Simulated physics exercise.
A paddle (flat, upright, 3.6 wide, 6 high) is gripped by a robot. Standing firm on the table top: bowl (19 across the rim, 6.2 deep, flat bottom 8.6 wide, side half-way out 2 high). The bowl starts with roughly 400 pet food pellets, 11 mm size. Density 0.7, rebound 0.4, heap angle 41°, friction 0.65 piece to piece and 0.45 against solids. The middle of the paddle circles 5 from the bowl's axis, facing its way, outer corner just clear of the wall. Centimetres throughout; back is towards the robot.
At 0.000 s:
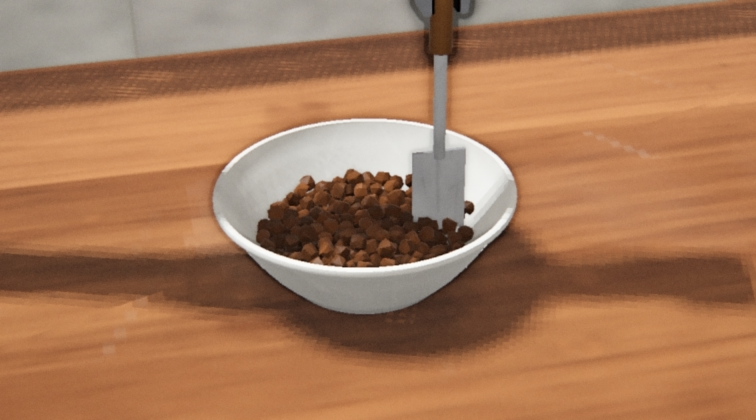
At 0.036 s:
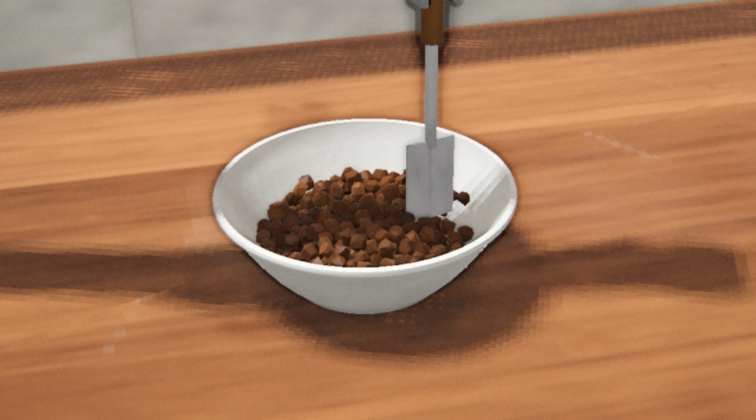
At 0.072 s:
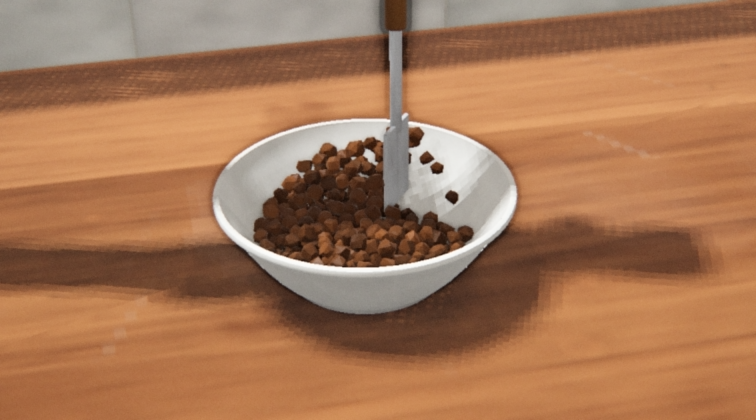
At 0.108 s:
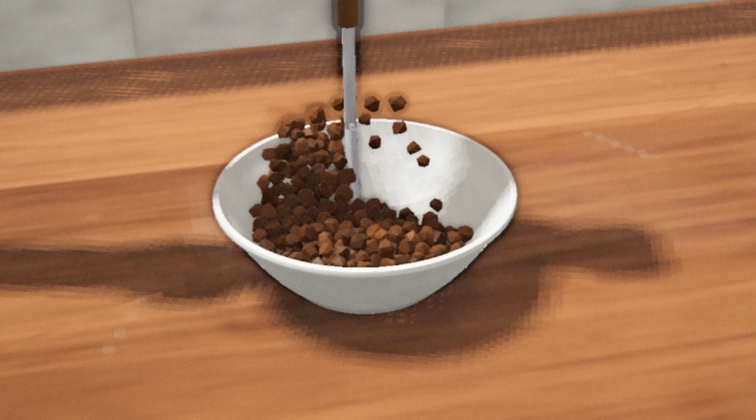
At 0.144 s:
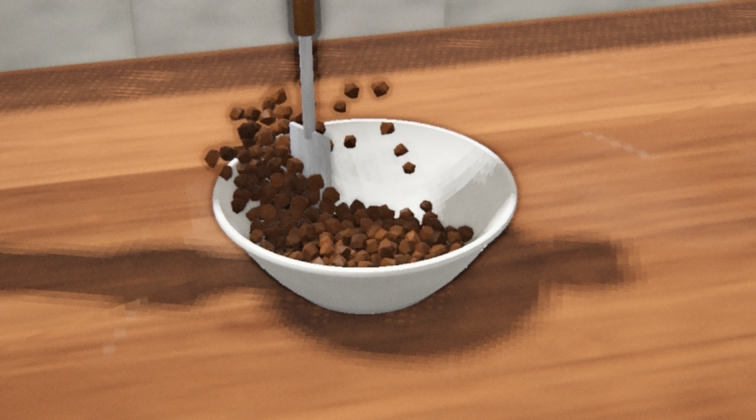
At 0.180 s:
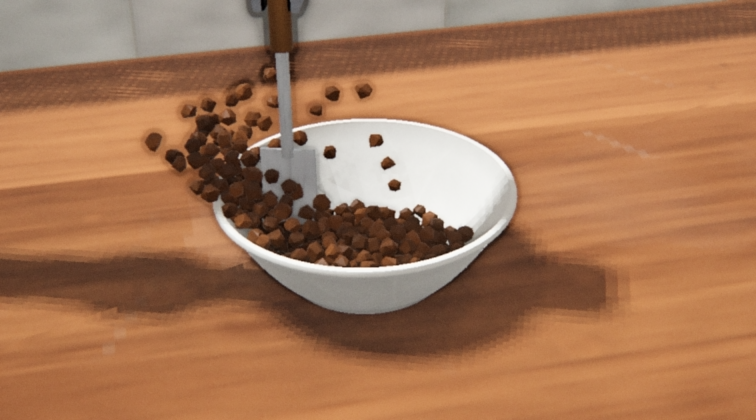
The clip opens on a white bowl of brown pellets on a wooden table, a robot-held metal paddle dipped in at the right. The paddle turns and sweeps around the back to the left, heaping pellets against that side and flinging some into the air above and beyond the rim.
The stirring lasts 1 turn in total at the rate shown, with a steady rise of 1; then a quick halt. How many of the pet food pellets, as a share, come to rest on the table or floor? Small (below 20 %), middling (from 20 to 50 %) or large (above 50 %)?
On the table or floor the share is middling, from 20 to 50 %.
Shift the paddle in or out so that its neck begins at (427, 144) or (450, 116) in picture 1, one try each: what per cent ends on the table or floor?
Some 25 and 15 per cent.
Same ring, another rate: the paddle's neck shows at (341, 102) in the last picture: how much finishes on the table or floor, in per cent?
Some 10 per cent.
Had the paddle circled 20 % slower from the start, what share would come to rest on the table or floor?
Then about 20 per cent.
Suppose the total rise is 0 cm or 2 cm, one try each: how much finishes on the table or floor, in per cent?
Some 30 and 25 per cent.
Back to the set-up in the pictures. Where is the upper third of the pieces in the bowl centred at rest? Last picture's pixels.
Around (389, 212).
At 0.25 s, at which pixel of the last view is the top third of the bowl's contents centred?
At about (353, 247).
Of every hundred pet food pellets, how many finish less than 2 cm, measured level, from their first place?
About 35 per cent.
After 0.25 s, 233° round, highest piece 13 above the table; 339 in the bowl, 10 on the table or floor, 51 in flight or on the tool.
After 0.32 s, 304° round, highest piece 10 above the table; 312 in the bowl, 37 on the table or floor, 51 in flight or on the tool.
After 0.56 s, 0° round, highest piece 7 above the table; 281 in the bowl, 117 on the table or floor, 2 in flight or on the tool.
After 1.26 s, 0° round, highest piece 7 above the table; 280 in the bowl, 120 on the table or floor.
In the end, 280 in the bowl, 120 on the table or floor. That is 30 % on the table or floor.
